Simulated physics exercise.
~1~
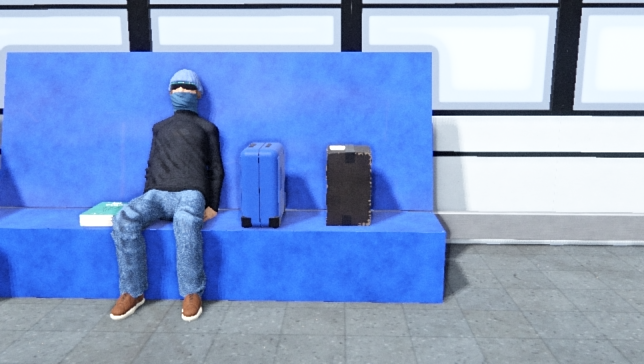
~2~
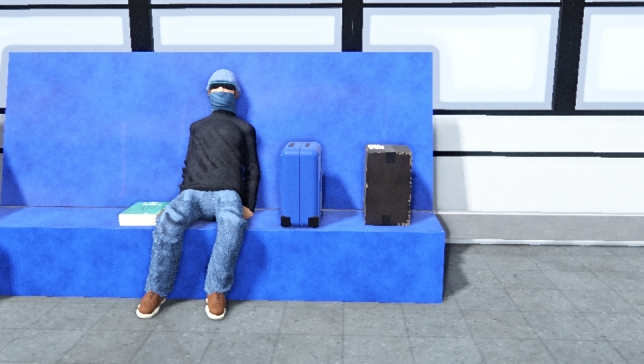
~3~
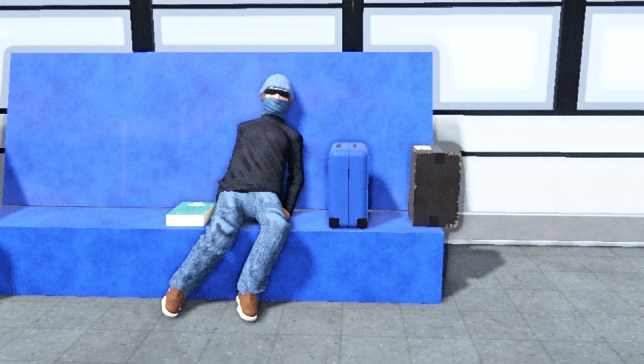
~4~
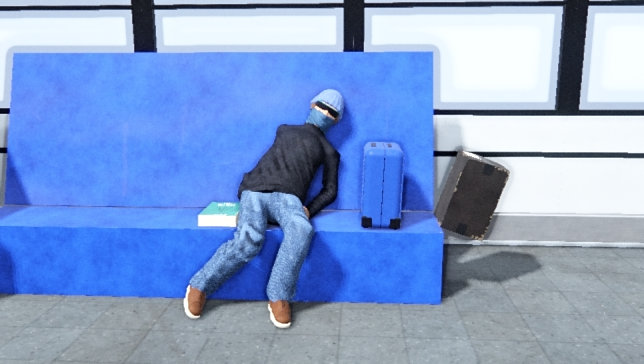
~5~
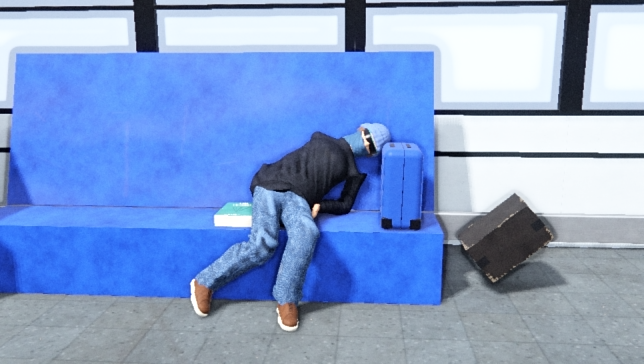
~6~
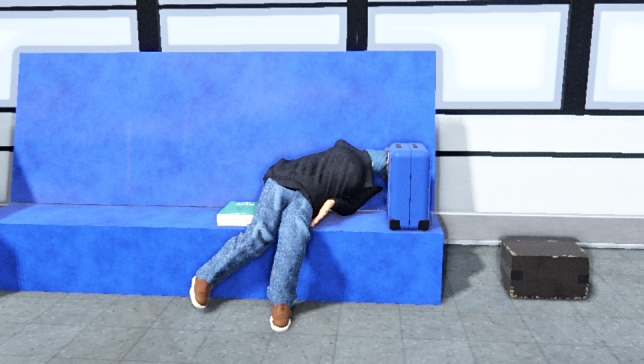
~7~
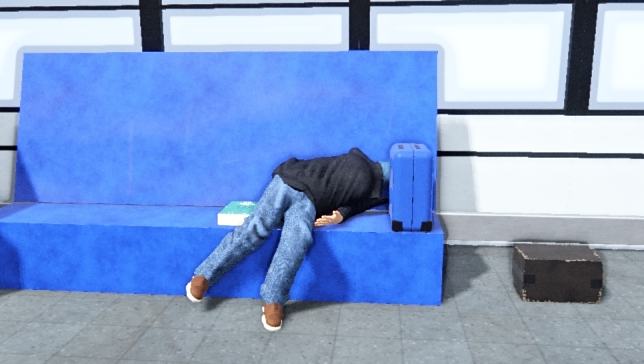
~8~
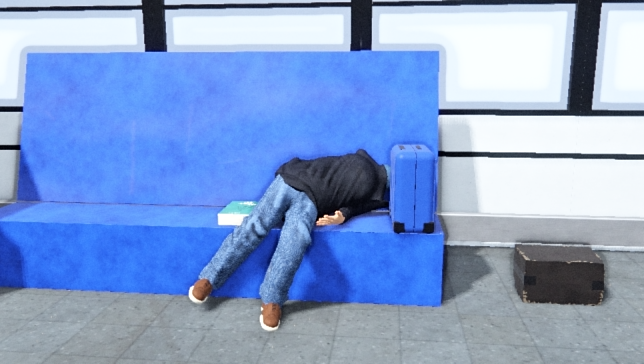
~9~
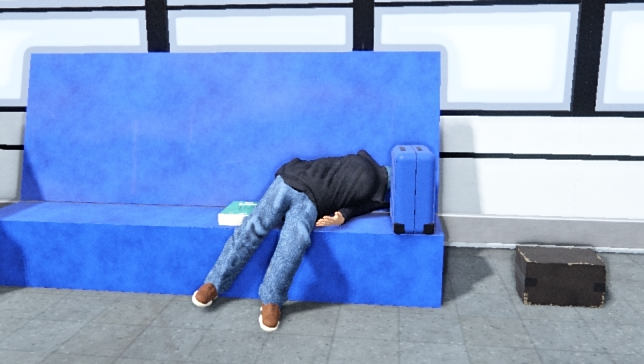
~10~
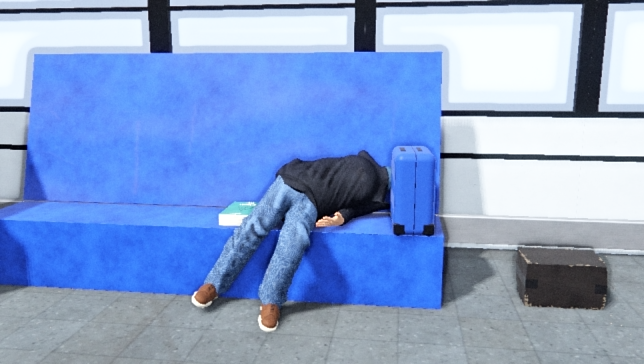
A sleeper in a cap and face covering slid right along a blue bench with a folder and two cases, slumping sideways against the blue case as the black one tipped off the end onto the floor, while the others stayed on.
